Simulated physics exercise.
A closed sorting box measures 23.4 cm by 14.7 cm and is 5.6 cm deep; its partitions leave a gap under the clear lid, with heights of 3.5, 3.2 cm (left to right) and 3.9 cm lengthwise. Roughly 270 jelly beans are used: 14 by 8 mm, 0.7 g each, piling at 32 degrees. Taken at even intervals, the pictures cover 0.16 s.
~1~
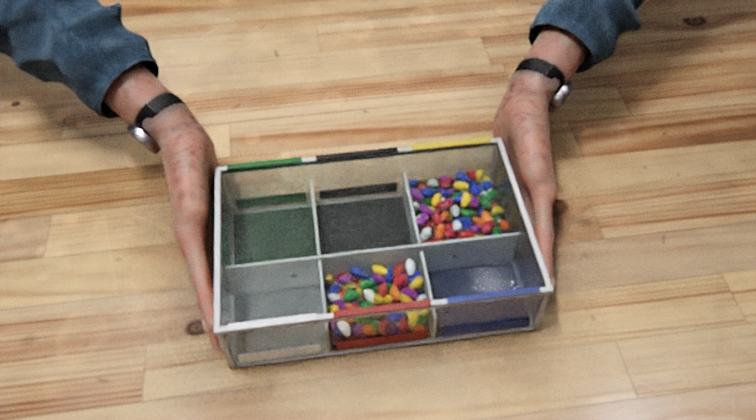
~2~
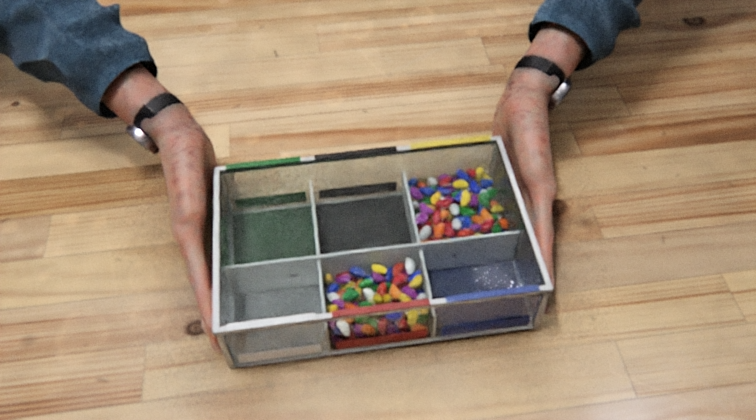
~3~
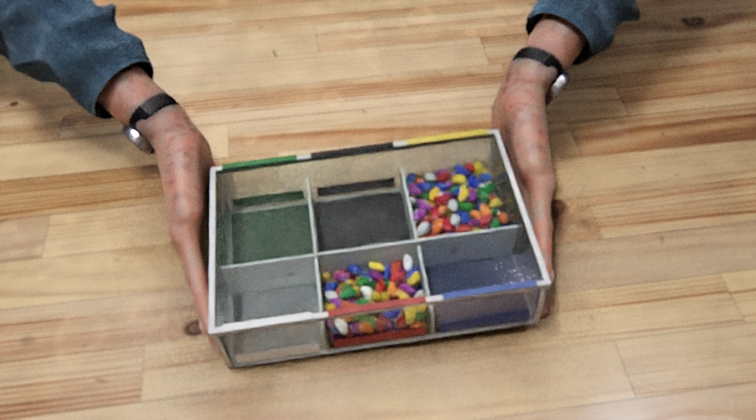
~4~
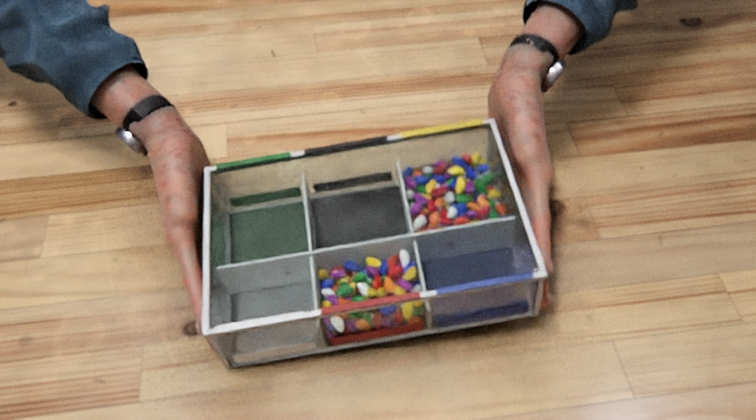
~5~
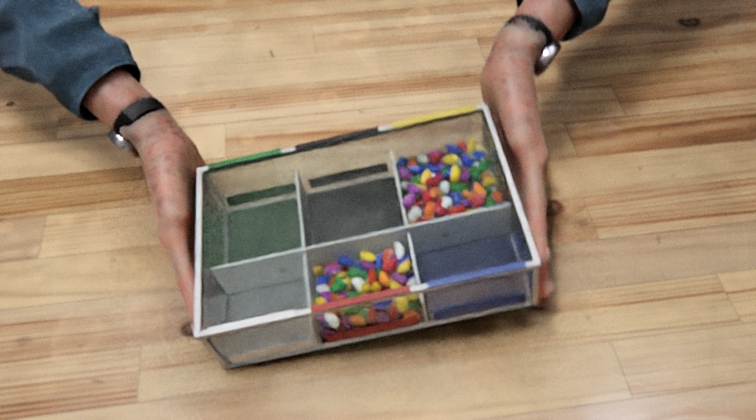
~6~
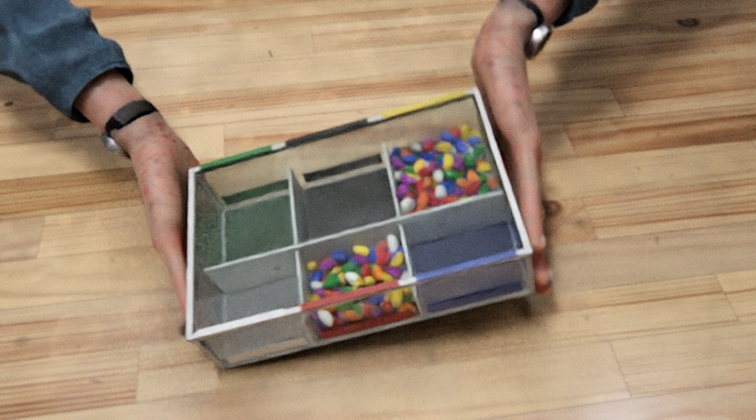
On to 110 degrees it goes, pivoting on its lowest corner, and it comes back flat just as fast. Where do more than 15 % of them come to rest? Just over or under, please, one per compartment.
Red: Under, blue: Under, green: Over, yellow: Under, white: Over, black: Under.
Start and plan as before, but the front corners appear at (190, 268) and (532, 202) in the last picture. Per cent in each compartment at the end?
Final shares: Red 15%, blue 0%, green 15%, yellow 50%, white 0%, black 20%.
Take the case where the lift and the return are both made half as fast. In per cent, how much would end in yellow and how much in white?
Expect yellow at 0 percent and white at 50 percent.
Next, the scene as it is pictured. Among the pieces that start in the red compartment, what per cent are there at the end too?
Something like 20 per cent.
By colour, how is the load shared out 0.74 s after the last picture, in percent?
You'd see red at 25, blue at 0, green at 15, yellow at 25, white at 15 and black at 15 per cent.
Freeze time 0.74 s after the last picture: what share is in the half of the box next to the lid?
I'd put it at some 80 percent.
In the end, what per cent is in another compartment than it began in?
That comes to close to 90 percent.
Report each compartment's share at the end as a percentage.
Final shares in percent: Red 10, blue 0, green 45, yellow 0, white 40, black 5.
Then, 0.74 s after the last picture, tilt 110 degrees; red 25 %, green 15 %, yellow 25 %, white 15 %, black 15 %.
Then, 1.24 s after the last picture, tilt 49 degrees; red 10 %, green 45 %, white 40 %, black 5 %.
Then, 1.80 s after the last picture, tilt 0 degrees; red 10 %, green 45 %, white 40 %, black 5 %.
In the end, red 10 %, blue 0 %, green 45 %, yellow 0 %, white 40 %, black 5 %.
